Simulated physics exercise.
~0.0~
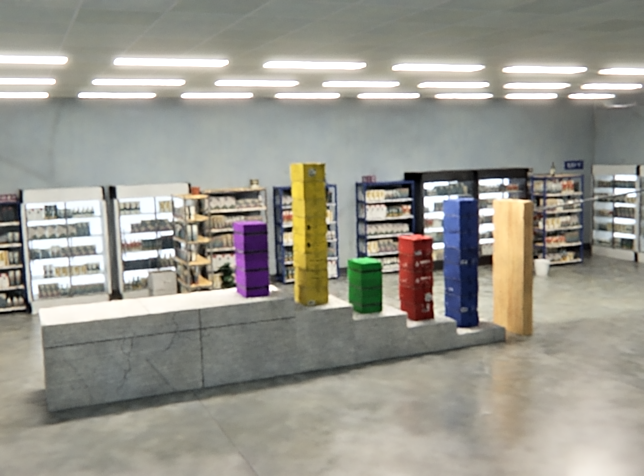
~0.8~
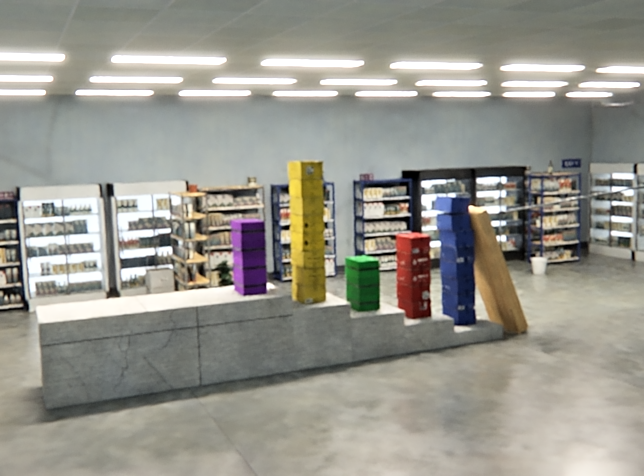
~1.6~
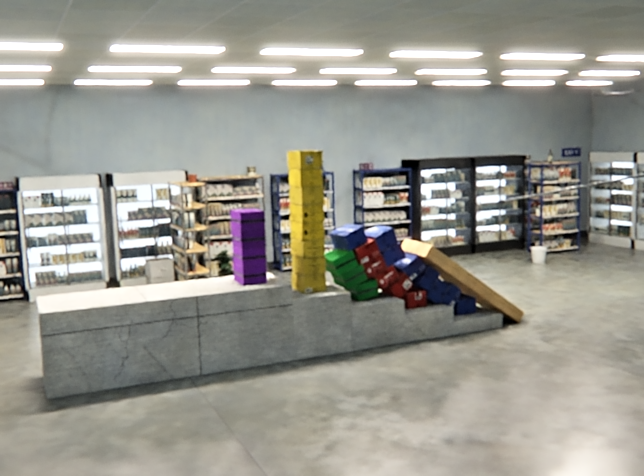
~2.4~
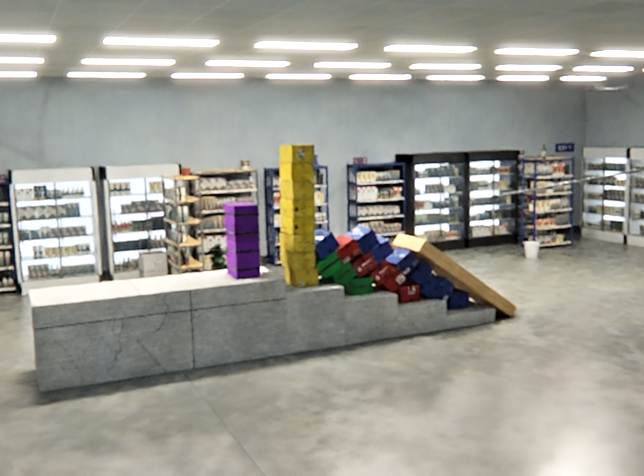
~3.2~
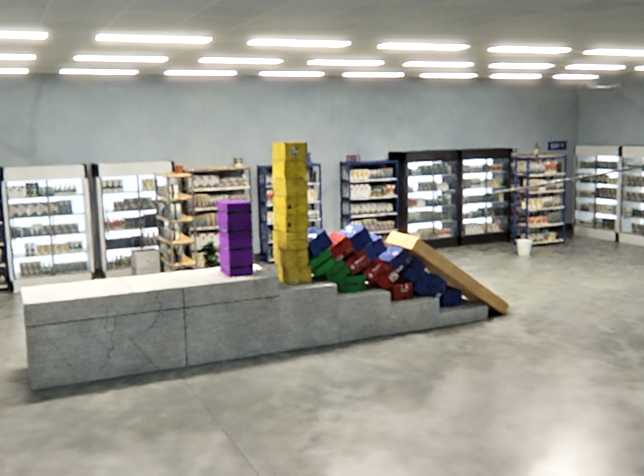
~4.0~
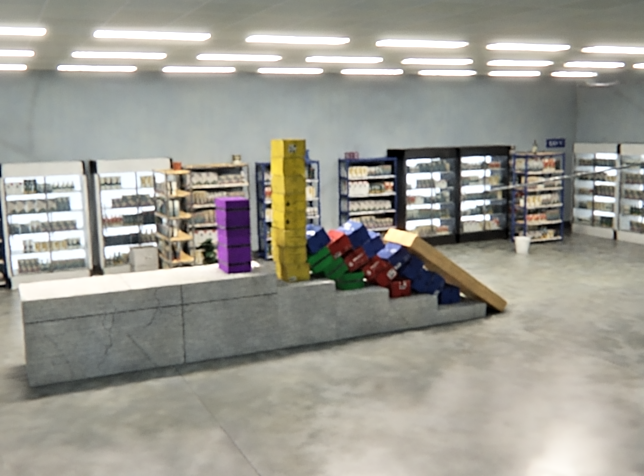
Wooden board tipping left into blue, red and green carton stacks, toppling them on shop steps while yellow and purple stay upright.
